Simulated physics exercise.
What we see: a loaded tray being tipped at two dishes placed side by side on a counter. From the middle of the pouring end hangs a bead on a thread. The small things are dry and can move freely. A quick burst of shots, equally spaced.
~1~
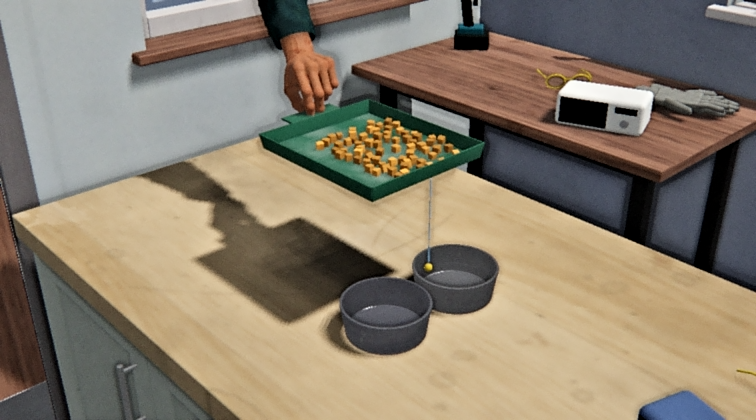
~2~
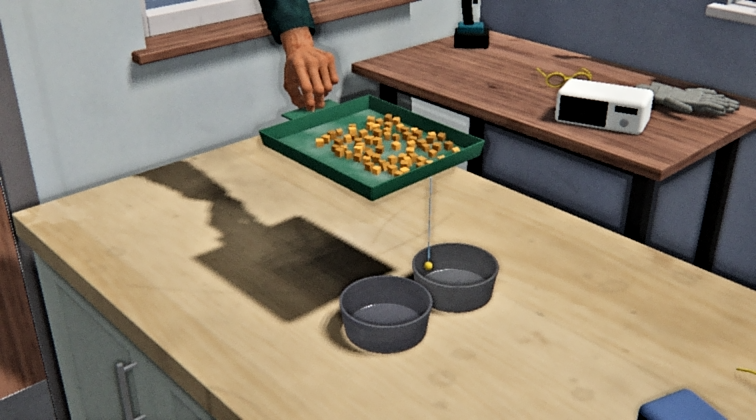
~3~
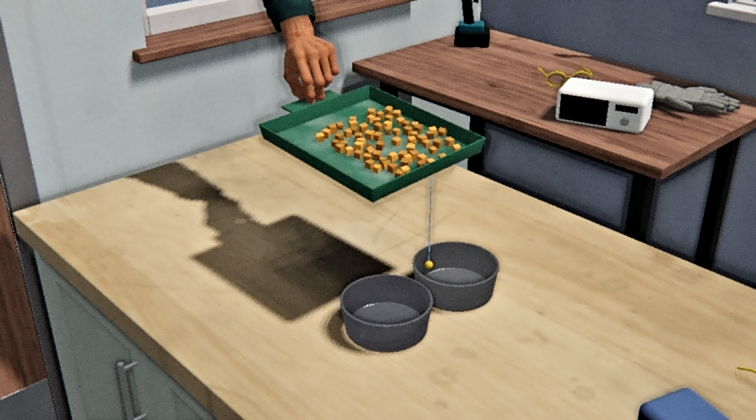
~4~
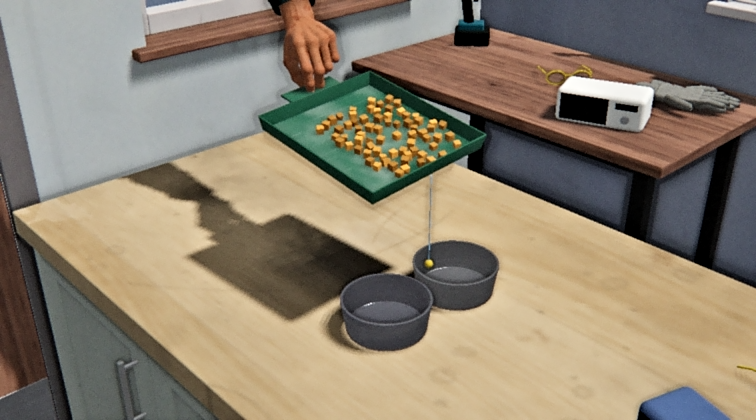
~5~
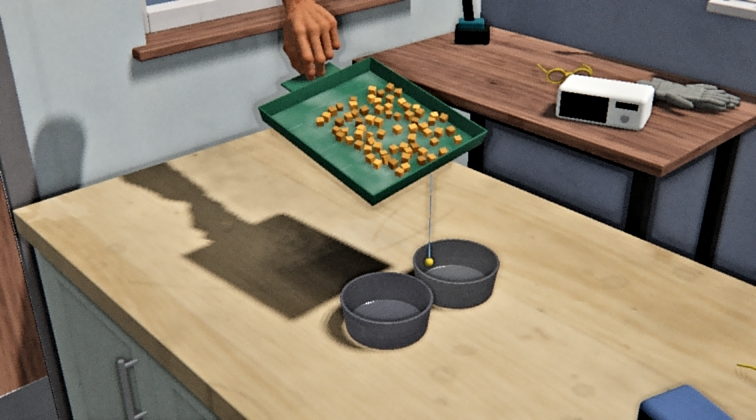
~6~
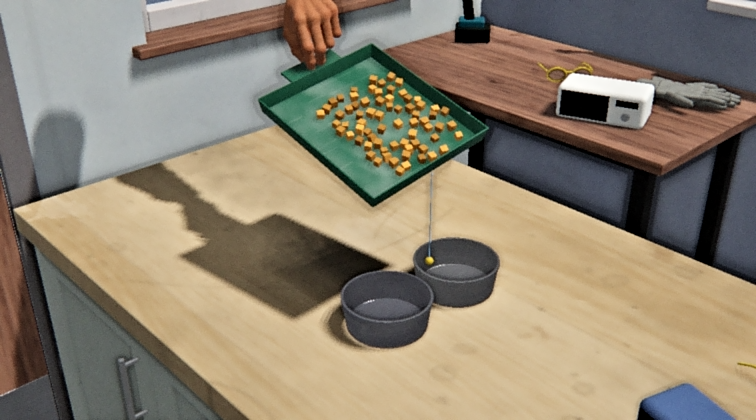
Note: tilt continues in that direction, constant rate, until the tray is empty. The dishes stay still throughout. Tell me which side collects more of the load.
It pours more generously into the left dish, it seems.
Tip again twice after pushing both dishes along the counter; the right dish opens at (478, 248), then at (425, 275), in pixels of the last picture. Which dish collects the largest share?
Note: Try one - the dish on the left side; try two - the dish on the left side.
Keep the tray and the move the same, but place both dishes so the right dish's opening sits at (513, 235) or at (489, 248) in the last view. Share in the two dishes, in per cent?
Some 0 and then some 40 per cent.
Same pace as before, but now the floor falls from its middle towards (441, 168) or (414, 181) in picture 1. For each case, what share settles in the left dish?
First heading 0 %, second heading 30 %.
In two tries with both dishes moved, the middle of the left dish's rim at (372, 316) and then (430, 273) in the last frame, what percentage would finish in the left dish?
The first gives 60 %, the second 10 %.
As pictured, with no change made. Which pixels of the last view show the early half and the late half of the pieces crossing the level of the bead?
For the early half I get (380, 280), and for the late half (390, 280).
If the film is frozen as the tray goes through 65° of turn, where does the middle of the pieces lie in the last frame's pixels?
Close to (395, 168).
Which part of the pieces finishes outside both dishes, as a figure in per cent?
About 10 %.
Soon, tray tipped steeply; all on the tray.
A while on, tray tipped past a quarter turn; most on the tray; a small part in the left dish; a stray few in the air.
Towards the end, tray tipped past a quarter turn; nearly all in the left dish; a small part outside both.
Finally, tray tipped past a quarter turn; nearly all in the left dish; none in the right dish; a small part outside both.
